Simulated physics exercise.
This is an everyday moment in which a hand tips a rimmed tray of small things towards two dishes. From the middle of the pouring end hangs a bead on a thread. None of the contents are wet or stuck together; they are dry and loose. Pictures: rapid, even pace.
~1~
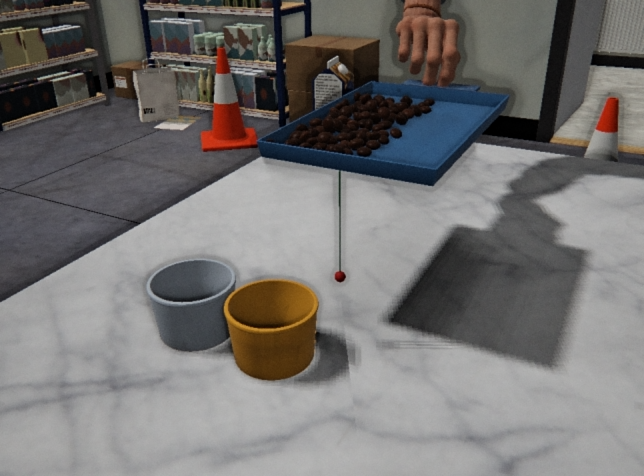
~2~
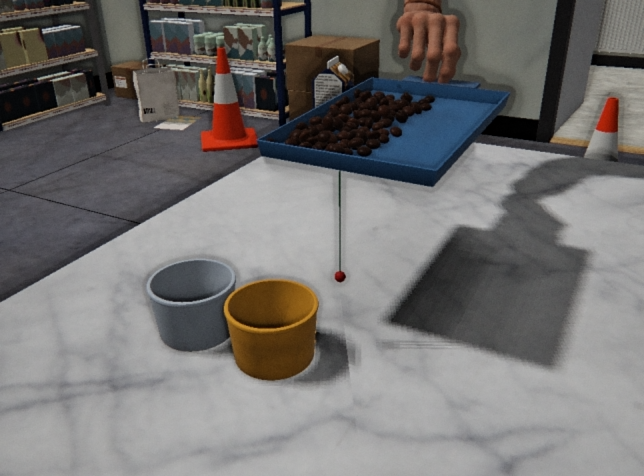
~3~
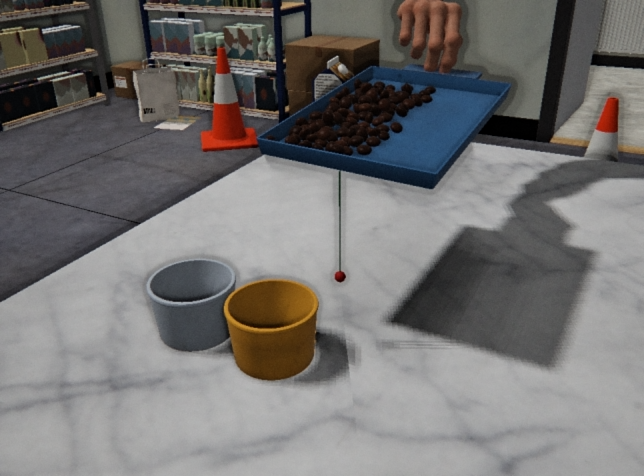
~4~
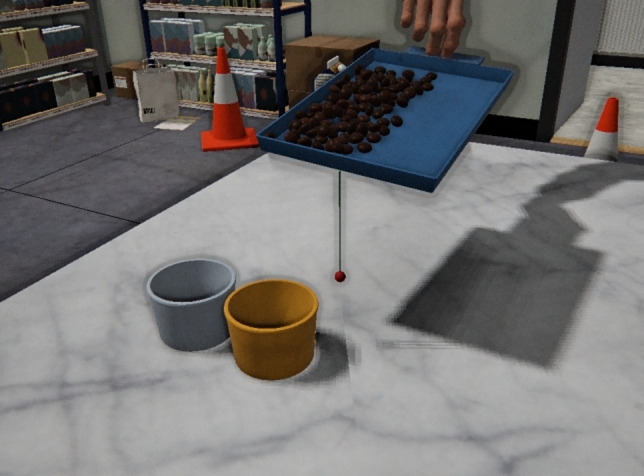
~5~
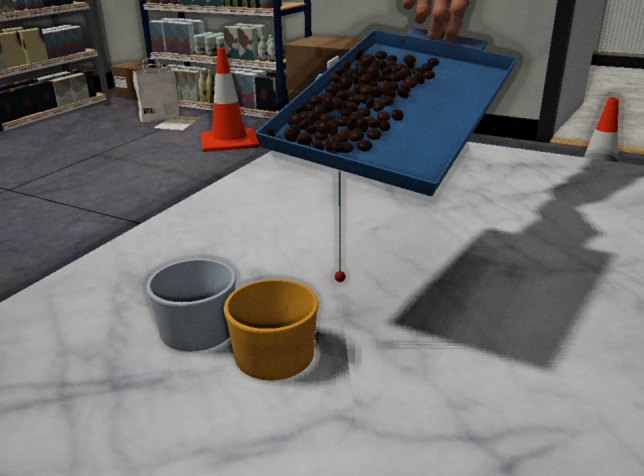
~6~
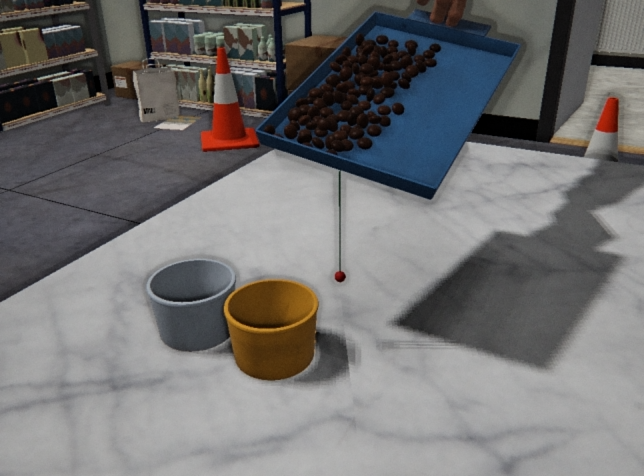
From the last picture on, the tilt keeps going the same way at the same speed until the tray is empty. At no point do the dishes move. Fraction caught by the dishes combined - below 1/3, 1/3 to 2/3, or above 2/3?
By the end the two dishes capture a poor share, below a third.
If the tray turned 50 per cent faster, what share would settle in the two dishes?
That works out at roughly 0 per cent.
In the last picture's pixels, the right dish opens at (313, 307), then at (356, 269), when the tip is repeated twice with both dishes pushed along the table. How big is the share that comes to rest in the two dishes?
The first position comes out at 0 per cent, the other at 0 per cent.
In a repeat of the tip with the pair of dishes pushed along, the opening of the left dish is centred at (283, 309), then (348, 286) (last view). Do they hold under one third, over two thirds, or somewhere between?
The earlier try, between a third and two thirds; the later try, in the middle band.
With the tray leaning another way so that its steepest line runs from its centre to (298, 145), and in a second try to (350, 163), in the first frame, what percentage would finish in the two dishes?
In order, 20 in a hundred and 50 in a hundred.
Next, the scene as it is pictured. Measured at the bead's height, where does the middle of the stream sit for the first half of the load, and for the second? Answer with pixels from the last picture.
It goes through near (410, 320) first, then near (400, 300).
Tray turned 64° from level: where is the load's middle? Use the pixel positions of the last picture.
Around (400, 161).
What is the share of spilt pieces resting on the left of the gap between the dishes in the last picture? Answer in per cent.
I'd put it at around 0 per cent.
Soon, tray tipped steeply; most on the tray; about a quarter in the air.
A while on, tray tipped past a quarter turn; a small part on the tray; most outside both; a small part in the air.
Towards the end, tray tipped past a quarter turn; all outside both.
Finally, tray tipped past a quarter turn; none in the right dish; none in the left dish; all outside both.
